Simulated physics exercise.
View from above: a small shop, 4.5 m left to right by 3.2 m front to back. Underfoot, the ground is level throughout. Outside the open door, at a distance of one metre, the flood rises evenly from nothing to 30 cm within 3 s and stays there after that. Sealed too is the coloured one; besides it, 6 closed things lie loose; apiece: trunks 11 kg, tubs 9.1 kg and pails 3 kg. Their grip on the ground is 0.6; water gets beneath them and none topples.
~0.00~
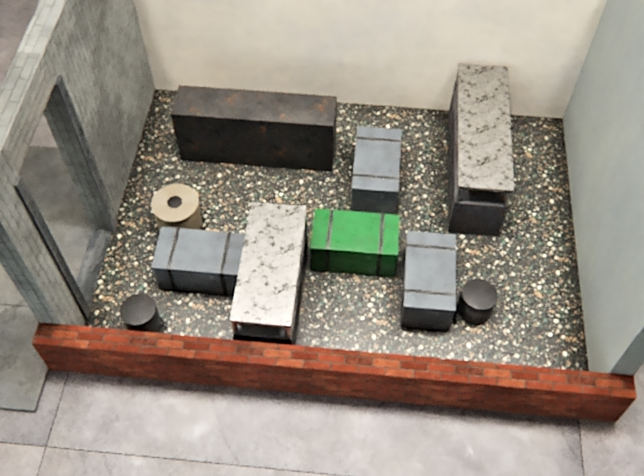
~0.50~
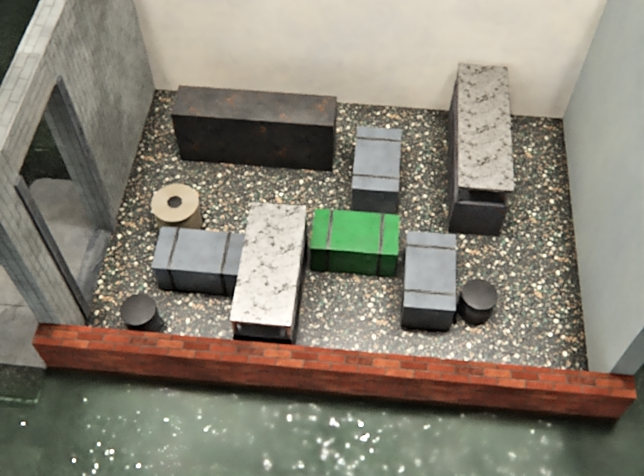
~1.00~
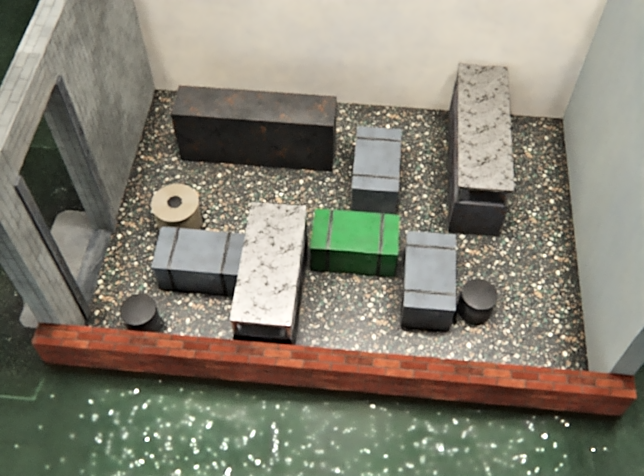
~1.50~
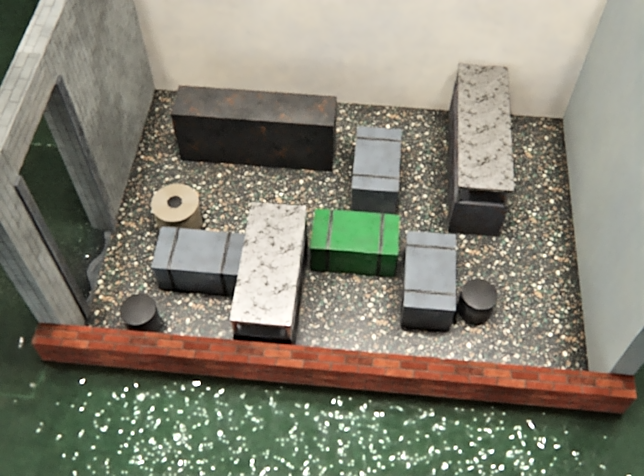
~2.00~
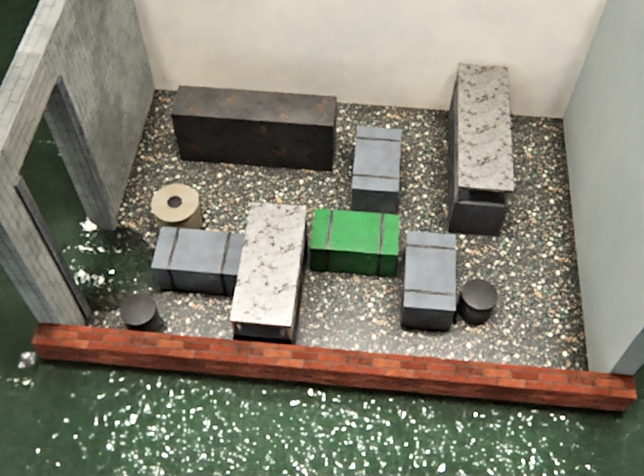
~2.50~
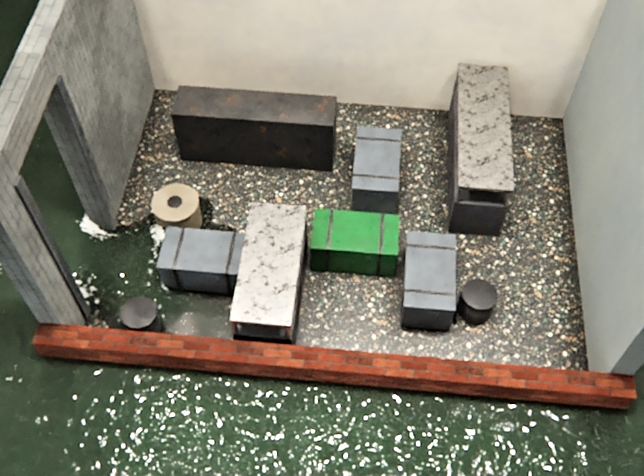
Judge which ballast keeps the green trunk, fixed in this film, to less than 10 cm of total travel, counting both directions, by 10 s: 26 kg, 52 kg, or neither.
I'd wager only the heavier choice works.
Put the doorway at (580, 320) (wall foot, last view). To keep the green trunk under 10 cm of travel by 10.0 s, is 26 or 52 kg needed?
So neither mass does it.
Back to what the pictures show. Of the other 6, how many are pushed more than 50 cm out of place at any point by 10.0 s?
All told, that gives 6.
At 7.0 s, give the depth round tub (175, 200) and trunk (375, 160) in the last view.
Depths: Near 12 cm, then near 13 cm.
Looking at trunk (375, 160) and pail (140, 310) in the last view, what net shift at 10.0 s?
Net displacement, in order: 80 cm; 20 cm.
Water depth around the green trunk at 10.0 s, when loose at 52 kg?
Close to 10 cm deep.
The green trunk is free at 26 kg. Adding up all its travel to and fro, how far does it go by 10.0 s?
Total path: Approx. 50 cm.
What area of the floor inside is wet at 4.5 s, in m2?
Near 6.5 m2 in all.
After 3.5 s the green trunk would be 0 cm from its start with 26 kg and 0 cm from its start with 52 kg; 1 cm of water round it then.
After 4.5 s the green trunk would be 0 cm from its start with 26 kg and 0 cm from its start with 52 kg; 1 cm of water round it then.
After 7.0 s the green trunk would be 3 cm from its start with 26 kg and 0 cm from its start with 52 kg; 5 cm of water round it then.
After 10.0 s the green trunk would be 44 cm from its start with 26 kg and 0 cm from its start with 52 kg; 10 cm of water round it then.
